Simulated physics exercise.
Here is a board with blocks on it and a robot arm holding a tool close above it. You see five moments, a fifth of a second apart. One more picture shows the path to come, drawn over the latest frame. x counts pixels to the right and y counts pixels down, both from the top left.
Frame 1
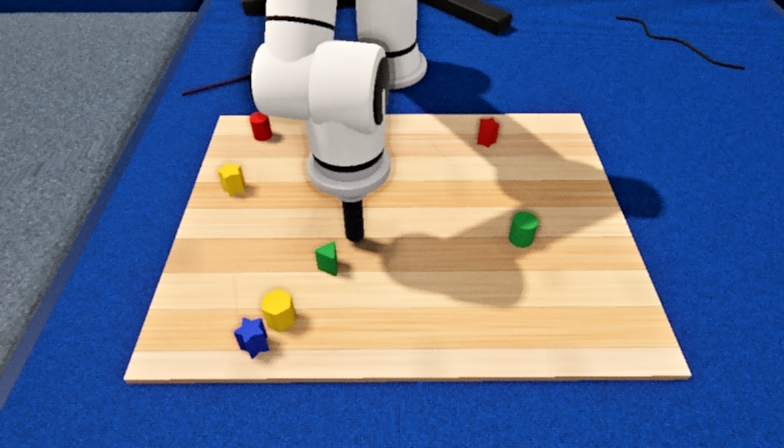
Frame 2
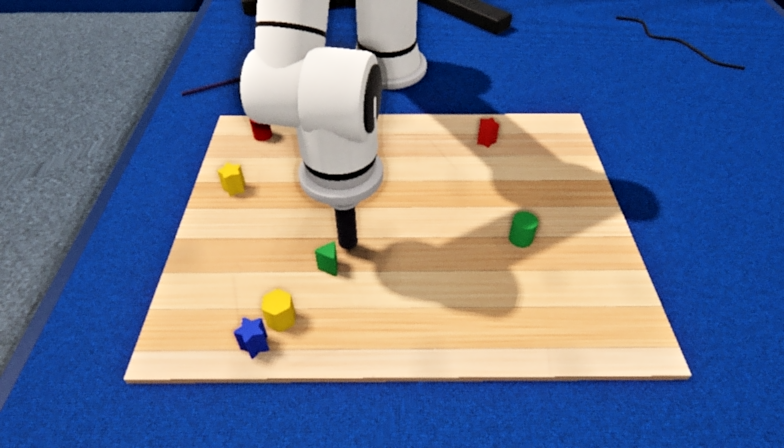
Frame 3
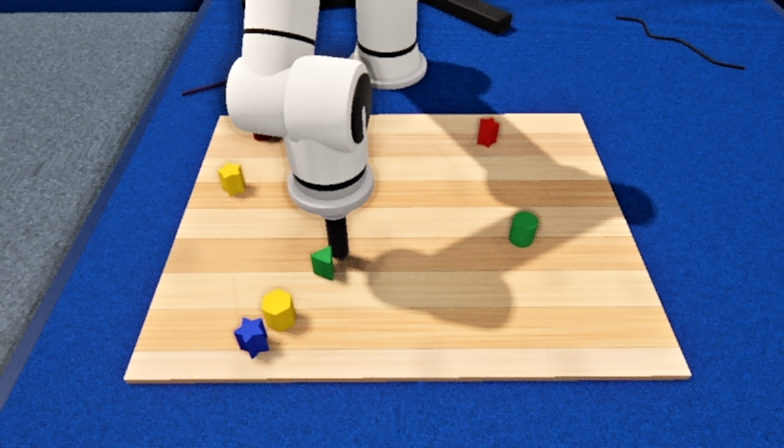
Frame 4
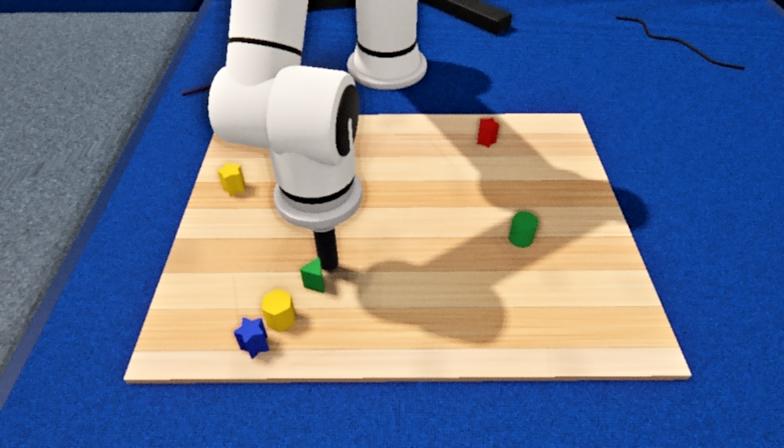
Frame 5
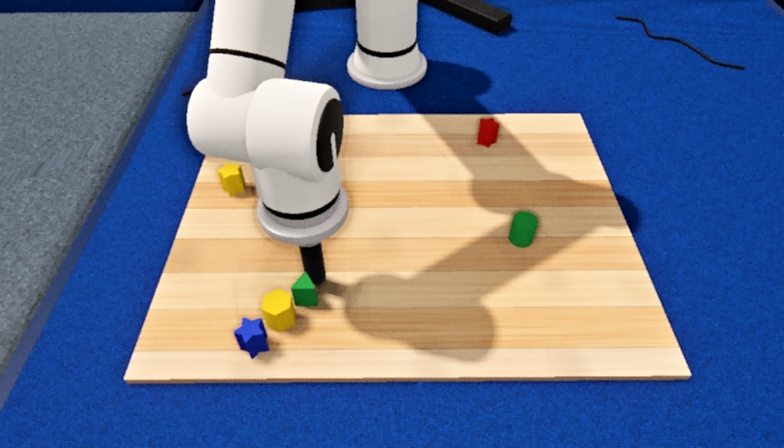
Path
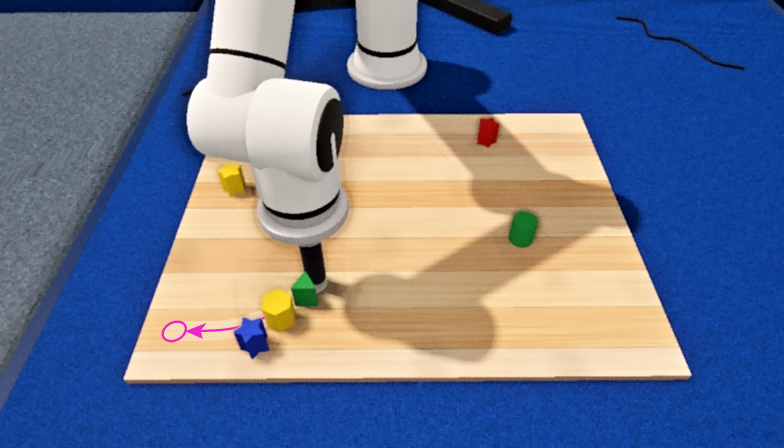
A white robot arm with a black, stick-like tool moves down and to the left over a pale wooden board on blue cloth, seen from a fixed, raised view. Yellow, blue and green blocks sit at the left and lower left, with red ones near the back and a green cylinder at right. The tool meets the green triangular block and pushes it a short way down-left, close beside the yellow hexagonal block.
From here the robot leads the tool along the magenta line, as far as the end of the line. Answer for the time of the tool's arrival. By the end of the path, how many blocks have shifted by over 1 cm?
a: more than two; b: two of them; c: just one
I'll go with a - more than two.
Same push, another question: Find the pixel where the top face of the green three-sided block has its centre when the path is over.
I expect it at (296, 299).
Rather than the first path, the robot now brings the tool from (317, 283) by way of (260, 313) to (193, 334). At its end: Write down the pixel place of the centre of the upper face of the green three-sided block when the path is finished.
For the centre of its top, I'd go with (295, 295).
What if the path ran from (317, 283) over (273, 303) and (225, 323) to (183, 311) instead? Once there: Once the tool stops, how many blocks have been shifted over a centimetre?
I expect just one block to be moved by more than 1 cm.
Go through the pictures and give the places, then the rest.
In the first picture, tip of the tool at (355, 235), middles of tops, blue star-shaped block at (249, 328), yellow hexagonal block at (276, 301), green three-sided block at (328, 249).
In the second picture, tool at (348, 242), nothing pushed.
In the third picture, tool at (339, 252), green three-sided block at (323, 254).
In the fourth picture, tool at (329, 263), green three-sided block at (313, 267).
In the fifth picture, tool at (316, 277), blue star-shaped block at (249, 328), yellow hexagonal block at (276, 301), green three-sided block at (303, 282).
The line goes from (317, 283) over (276, 311) and (227, 329) to (174, 331).
The first path, step by step. One third of the way, tool at (274, 305); blue star-shaped block at (243, 335), turned 15° clockwise; yellow hexagonal block at (268, 315), turned 15° clockwise; green three-sided block at (296, 299), turned 85° anticlockwise.
Two thirds of the way, tool at (223, 323); blue star-shaped block at (241, 339), turned 40° clockwise; yellow hexagonal block at (263, 322); green three-sided block at (296, 299), turned 85° anticlockwise.
At the end, tool at (171, 325); blue star-shaped block at (241, 339), turned 40° clockwise; yellow hexagonal block at (263, 322); green three-sided block at (296, 299), turned 85° anticlockwise.
